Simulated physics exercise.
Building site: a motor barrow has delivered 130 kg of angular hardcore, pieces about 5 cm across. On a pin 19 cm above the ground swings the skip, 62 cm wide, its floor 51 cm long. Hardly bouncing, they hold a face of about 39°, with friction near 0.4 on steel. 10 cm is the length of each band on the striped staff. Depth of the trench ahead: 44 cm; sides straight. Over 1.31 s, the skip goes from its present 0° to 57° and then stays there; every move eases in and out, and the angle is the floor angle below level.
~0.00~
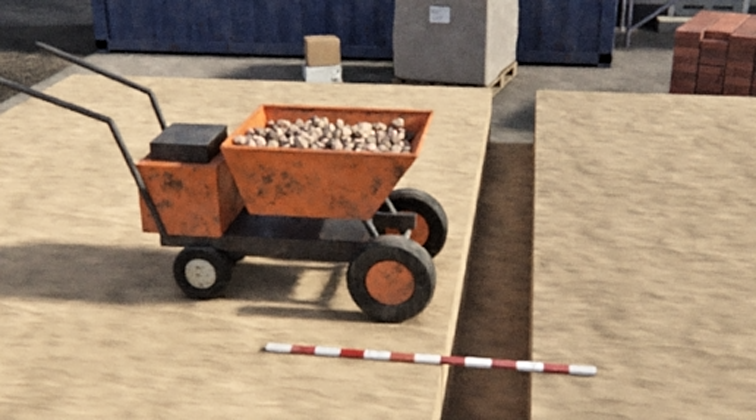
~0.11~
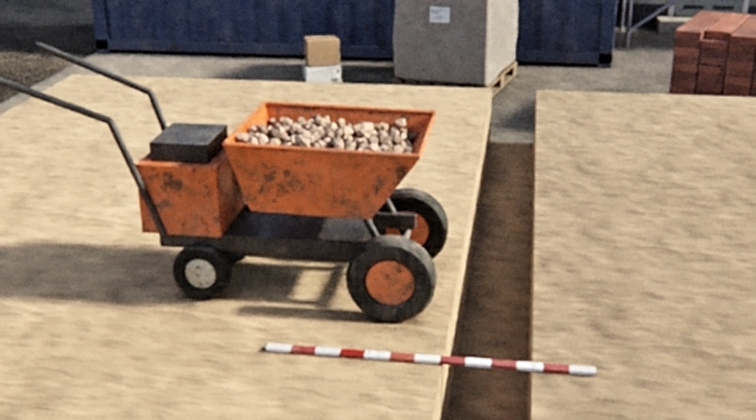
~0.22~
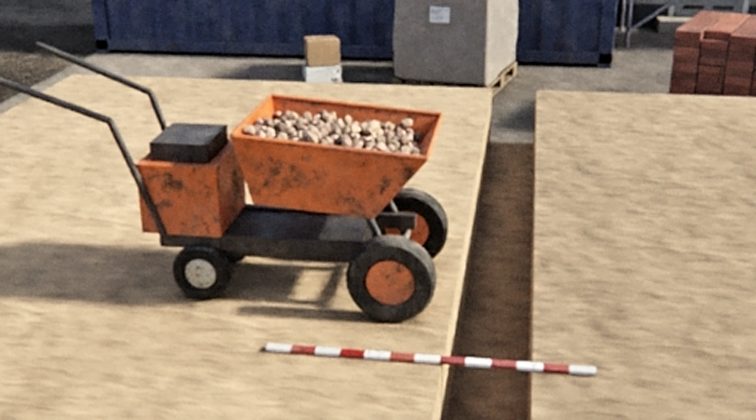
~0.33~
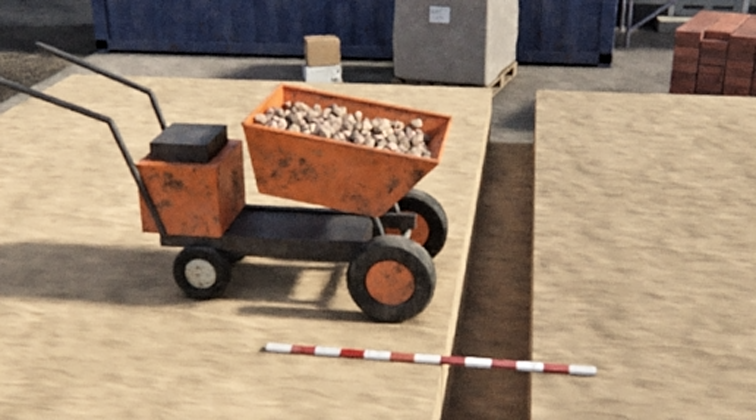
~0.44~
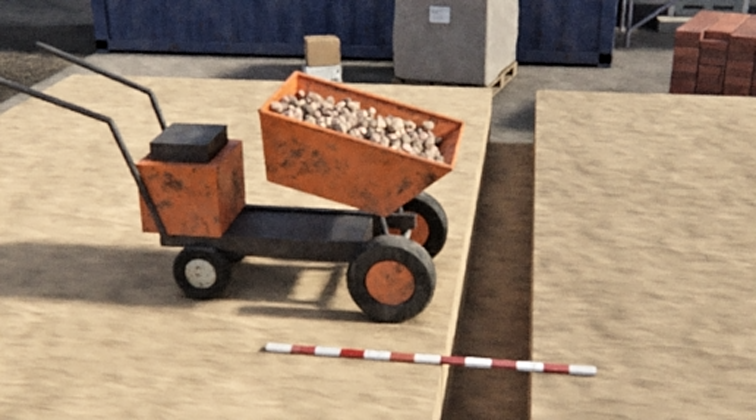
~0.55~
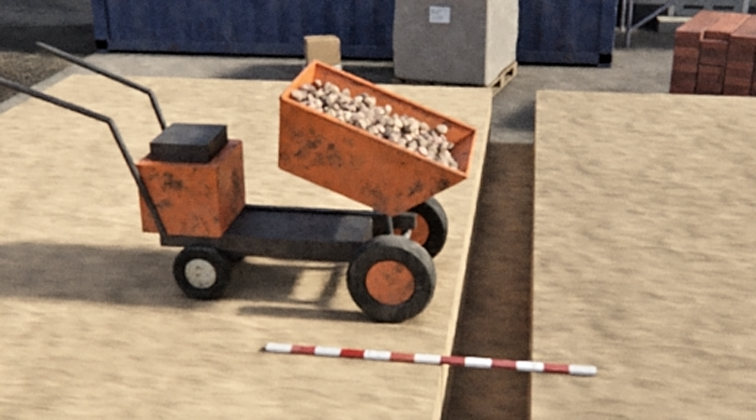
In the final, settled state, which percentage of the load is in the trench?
3 per cent is in the trench.
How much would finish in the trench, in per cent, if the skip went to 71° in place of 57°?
Close to 20 per cent then.
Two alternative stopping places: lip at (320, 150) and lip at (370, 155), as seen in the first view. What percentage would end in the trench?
20 and 20 %.
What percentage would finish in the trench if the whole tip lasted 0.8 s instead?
5 per cent.
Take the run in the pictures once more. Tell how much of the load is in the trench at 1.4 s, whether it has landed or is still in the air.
Close to 0 per cent at that time.
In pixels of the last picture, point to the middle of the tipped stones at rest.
The stones end up centred near (571, 296).
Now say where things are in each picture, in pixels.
Lip at (417, 156), floor tilted 0°, highest stones at (329, 130), in the first frame.
Lip at (420, 157), floor tilted 1°, highest stones at (331, 128); the stones move at 0.2 m/s on average, in the second frame.
Lip at (427, 159), floor tilted 4°, highest stones at (320, 124); the stones move at 0.3 m/s on average, in the third frame.
The skip is at 9°, its lip at (439, 163); the top of the load is at (304, 114); the stones move at 0.5 m/s on average, in the fourth frame.
Lip at (452, 169), floor tilted 15°, highest stones at (305, 102); the stones move at 0.6 m/s on average, in the fifth frame.
The skip is at 22°, its lip at (467, 177); the top of the load is at (318, 92); the stones move at 0.6 m/s on average, in the sixth frame.
After 1.0 s the floor is at 48°; 100 % in the skip; the foremost stones are at (497, 199).
After 1.4 s the floor is at 57°; 94 % in the skip, 1 % in the trench, 5 % past the trench; the foremost stones are at (564, 271).
After 1.8 s the floor is at 57°; 84 % in the skip, 2 % in the trench, 14 % past the trench; the foremost stones are at (641, 299).
After 3.7 s the floor is at 57°; 79 % in the skip, 3 % in the trench, 18 % past the trench; the foremost stones are at (674, 290).
